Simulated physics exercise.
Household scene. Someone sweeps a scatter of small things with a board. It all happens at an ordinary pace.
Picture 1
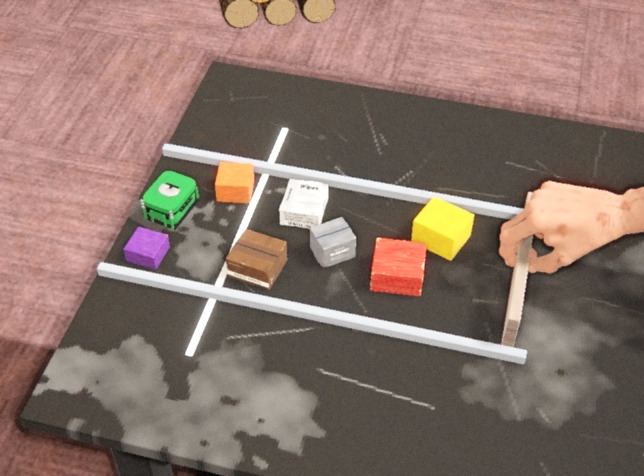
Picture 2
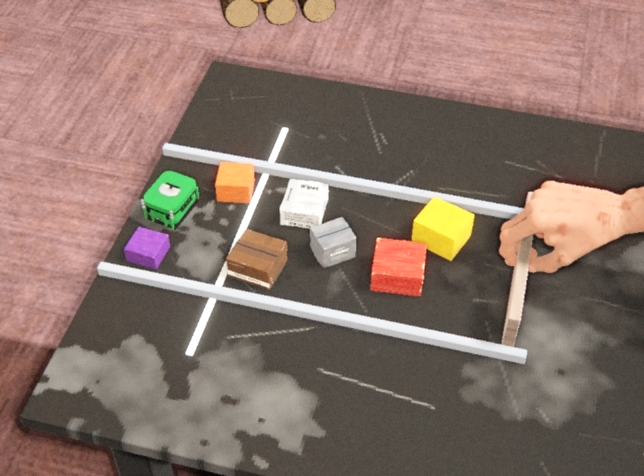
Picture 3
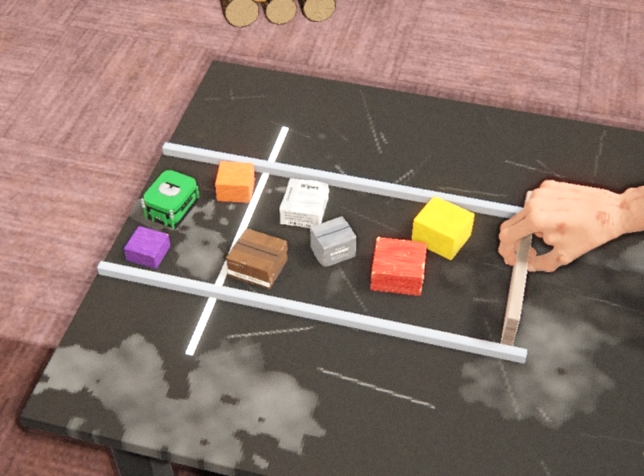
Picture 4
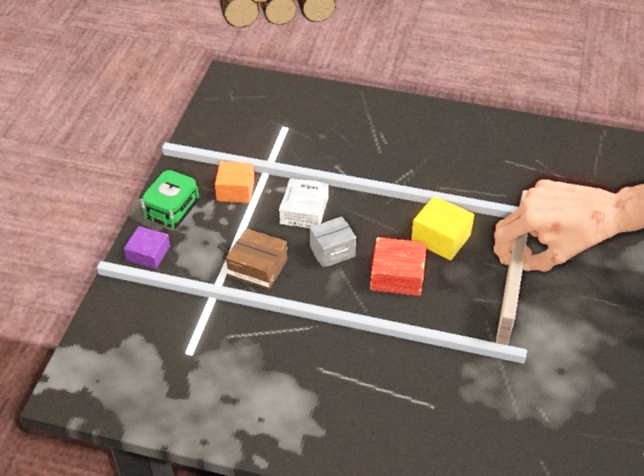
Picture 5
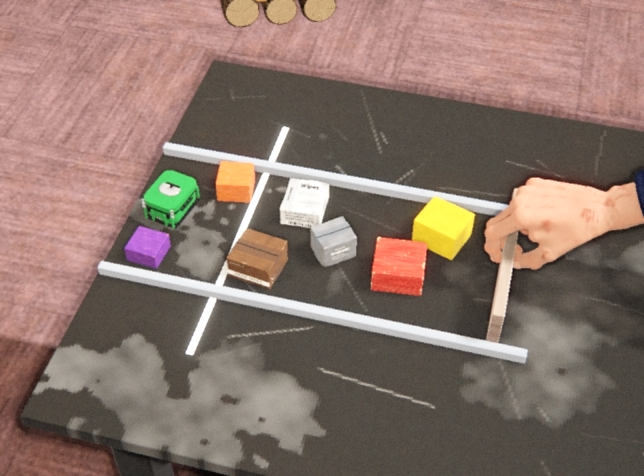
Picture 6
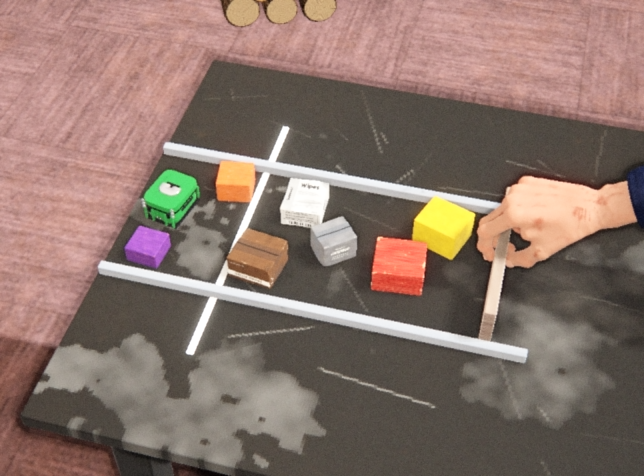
A hand at the right slides an upright board a short way left between two pale rails on a dark, smudged tabletop, seen from above at an angle by a still camera. Yellow and red blocks lie nearest the board, grey, white and brown boxes mid-table, and orange, green and purple items beyond a white strip at left. The board barely shifts at first, then moves slightly closer, while the scattered things stay put.
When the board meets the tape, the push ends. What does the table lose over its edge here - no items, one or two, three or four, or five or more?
It loses no items.
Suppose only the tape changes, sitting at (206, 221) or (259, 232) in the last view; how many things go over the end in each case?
3 and 0.
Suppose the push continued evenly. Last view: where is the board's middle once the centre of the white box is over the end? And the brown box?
I'd say about (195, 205) for the first one and about (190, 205) for the second.
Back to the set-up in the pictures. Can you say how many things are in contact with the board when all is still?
2 touch it.
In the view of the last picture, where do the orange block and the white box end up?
The orange block finishes at (164, 166); the white box finishes at (195, 181).
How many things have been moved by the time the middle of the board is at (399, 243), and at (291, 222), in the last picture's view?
I get 3 at the one place and 6 at the other.
A little later, none off yet; purple block at rest near (148, 247); green case at rest near (172, 199); orange block at rest near (236, 181).
Next, none off yet; purple block at rest near (148, 247); green case at rest near (172, 199); orange block shifted about its own width near (196, 172).
When it is over, the number that fall off is zero.
